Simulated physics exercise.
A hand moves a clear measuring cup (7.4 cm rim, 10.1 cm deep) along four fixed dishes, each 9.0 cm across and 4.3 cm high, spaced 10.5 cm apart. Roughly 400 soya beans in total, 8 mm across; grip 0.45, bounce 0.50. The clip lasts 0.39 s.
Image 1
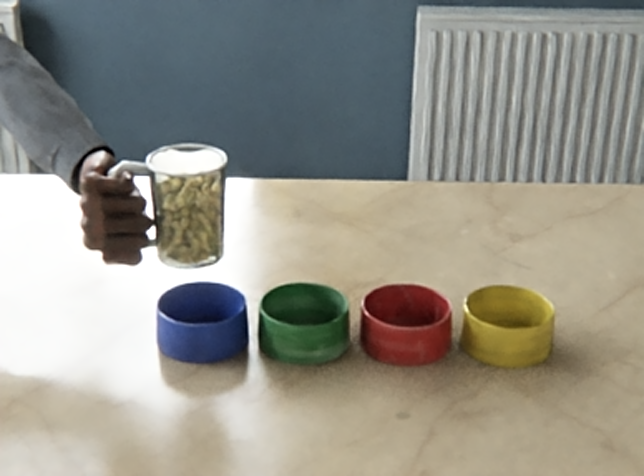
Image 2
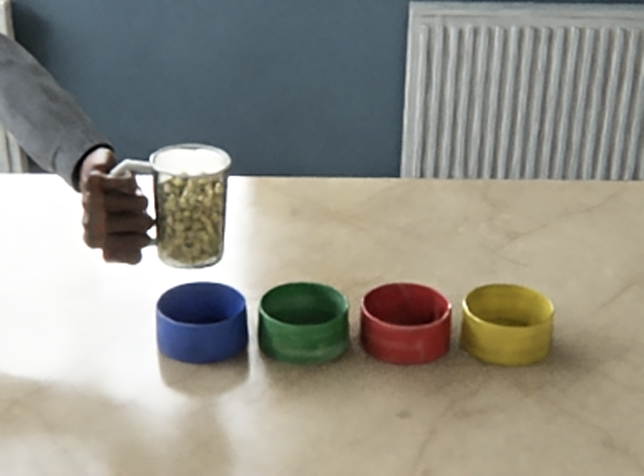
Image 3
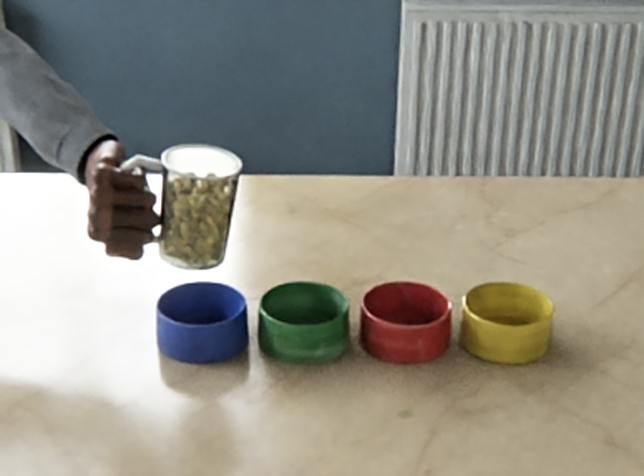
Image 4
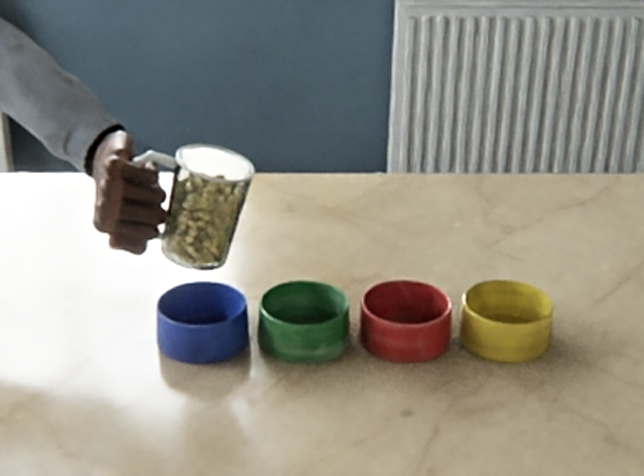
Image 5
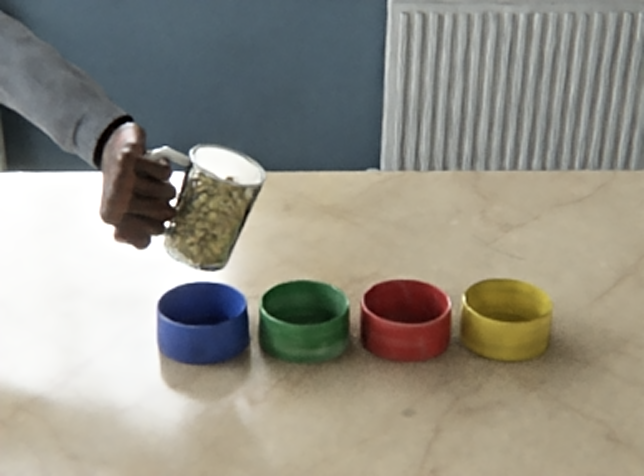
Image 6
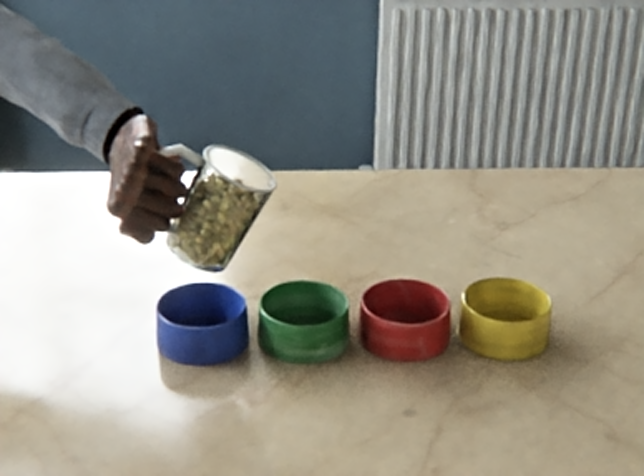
The clip shows a hand holding a clear cup of small pale pieces above a row of blue, green, red and yellow dishes on a table, then gradually tilting it to the right while moving it slightly right.
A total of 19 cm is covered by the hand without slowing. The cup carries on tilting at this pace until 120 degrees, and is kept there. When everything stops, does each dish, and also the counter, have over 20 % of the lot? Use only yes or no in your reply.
Red: Yes; blue: No; green: No; yellow: No; counter: No.
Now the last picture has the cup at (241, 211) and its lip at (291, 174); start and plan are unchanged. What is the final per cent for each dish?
The red dish keeps 60, the blue dish 0, the green dish 0 and the yellow dish 10.
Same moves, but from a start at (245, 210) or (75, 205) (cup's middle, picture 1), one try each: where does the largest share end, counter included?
The winner: Red, then green.
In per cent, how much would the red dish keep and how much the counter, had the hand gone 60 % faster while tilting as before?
Red: 60; counter: 30.
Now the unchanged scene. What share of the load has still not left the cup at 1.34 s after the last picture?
My estimate is about 15 per cent.
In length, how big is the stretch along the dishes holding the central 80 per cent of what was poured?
I'd estimate close to 6 cm.
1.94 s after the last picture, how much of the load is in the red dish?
Roughly 90 in a hundred.
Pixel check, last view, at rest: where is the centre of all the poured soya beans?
Somewhere around (410, 315) in the final frame.
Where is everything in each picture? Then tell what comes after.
Cup at (189, 208), tilt 0 degrees, lip at (225, 161), moved 0.0 cm; middle of the pieces at (185, 217); blue dish at (202, 303); green dish at (304, 304); red dish at (407, 306); yellow dish at (509, 307), in the first frame.
Cup at (191, 208), tilt 2 degrees, lip at (229, 163), moved 0.2 cm; middle of the pieces at (186, 217), in the second frame.
Cup at (197, 209), tilt 8 degrees, lip at (241, 167), moved 0.8 cm; middle of the pieces at (191, 217), in the third frame.
Cup at (204, 209), tilt 14 degrees, lip at (253, 172), moved 1.6 cm; middle of the pieces at (197, 217), in the fourth frame.
Cup at (212, 210), tilt 20 degrees, lip at (265, 177), moved 2.2 cm; middle of the pieces at (204, 217), in the fifth frame.
Cup at (218, 211), tilt 26 degrees, lip at (275, 184), moved 2.9 cm; middle of the pieces at (209, 217); blue dish at (201, 305); green dish at (304, 303); red dish at (406, 301); yellow dish at (507, 300), in the sixth frame.
Then, 0.80 s after the last picture, tilt 92 degrees; cup holds 100 %.
Then, 1.34 s after the last picture, tilt 120 degrees; cup holds 15 %, red 80 %.
Then, 1.94 s after the last picture, tilt 120 degrees; cup holds 0 %, red 90 %.
In the end, red 95 %, blue 0 %, green 0 %, yellow 0 %, counter 5 %.
